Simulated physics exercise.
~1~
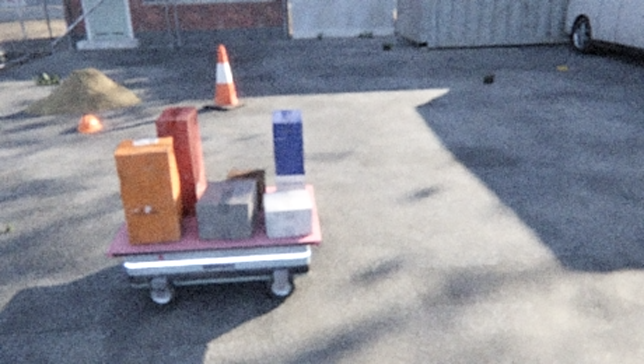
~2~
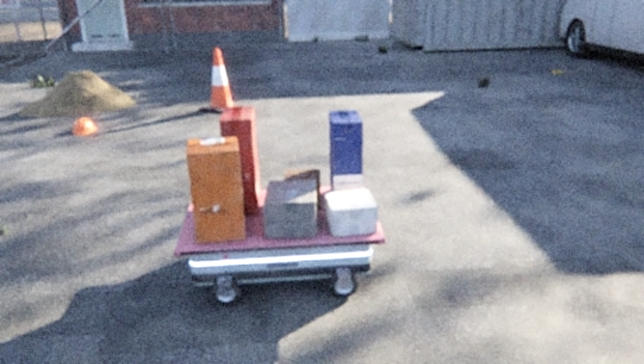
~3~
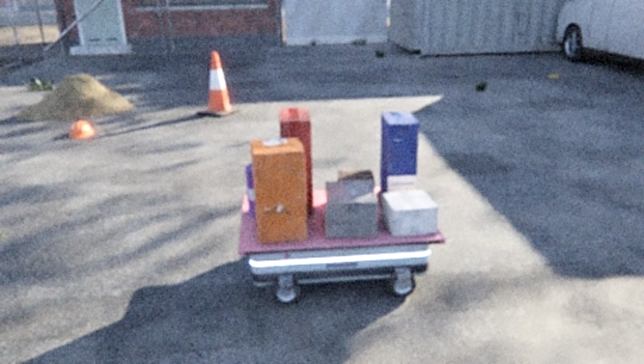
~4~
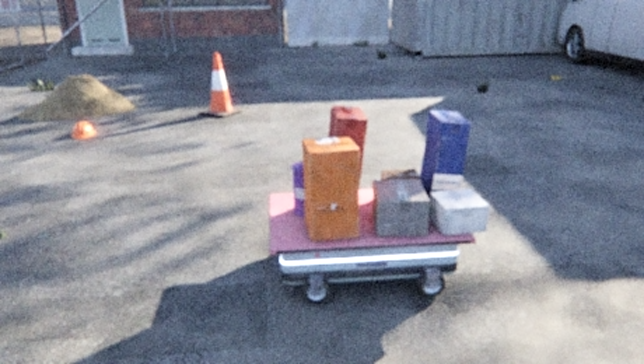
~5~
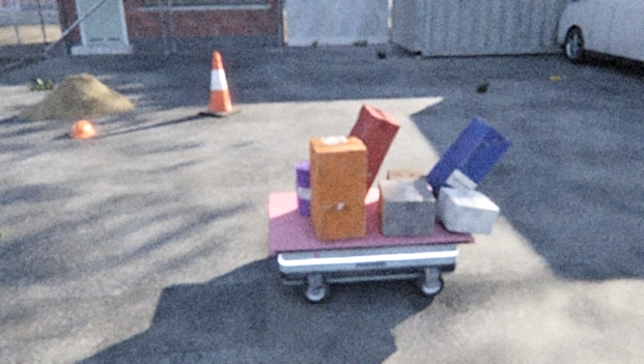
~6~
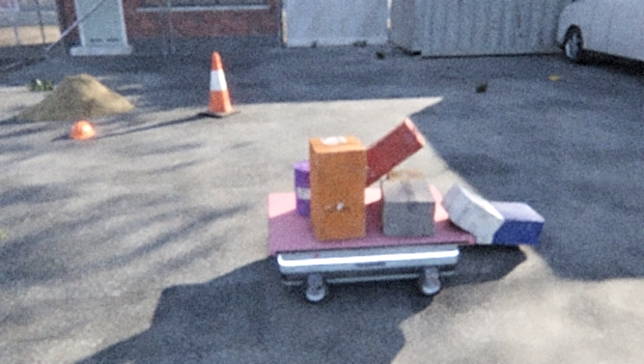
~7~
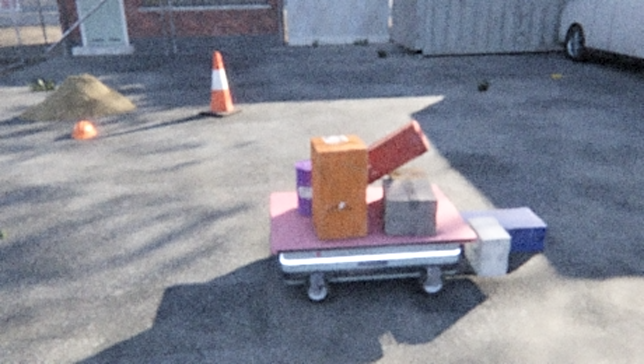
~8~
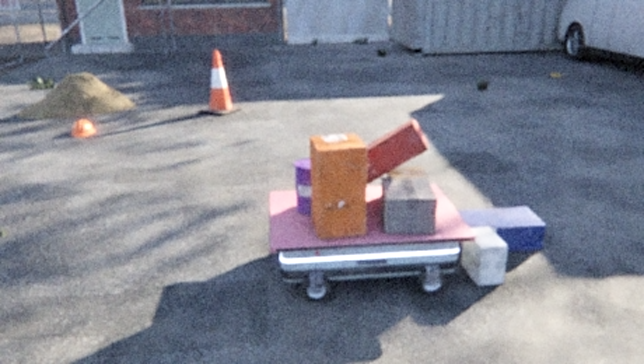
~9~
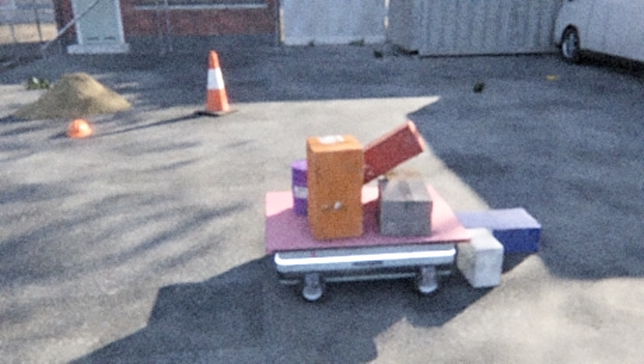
A flat cart with a reddish deck rolls rightward across a sunlit paved yard, seen from the side by a slightly swaying camera, with a traffic cone and a sand pile behind. It carries an upright orange box at the left, taller red and blue boxes toward the back, and low grey and white boxes in front. As the cart stops, the red and blue boxes tip rightward. The blue box topples off the right end, and the white box tilts and drops after it. Finally, the red box rests slanted behind the grey one, while the orange box still stands near a purple canister.
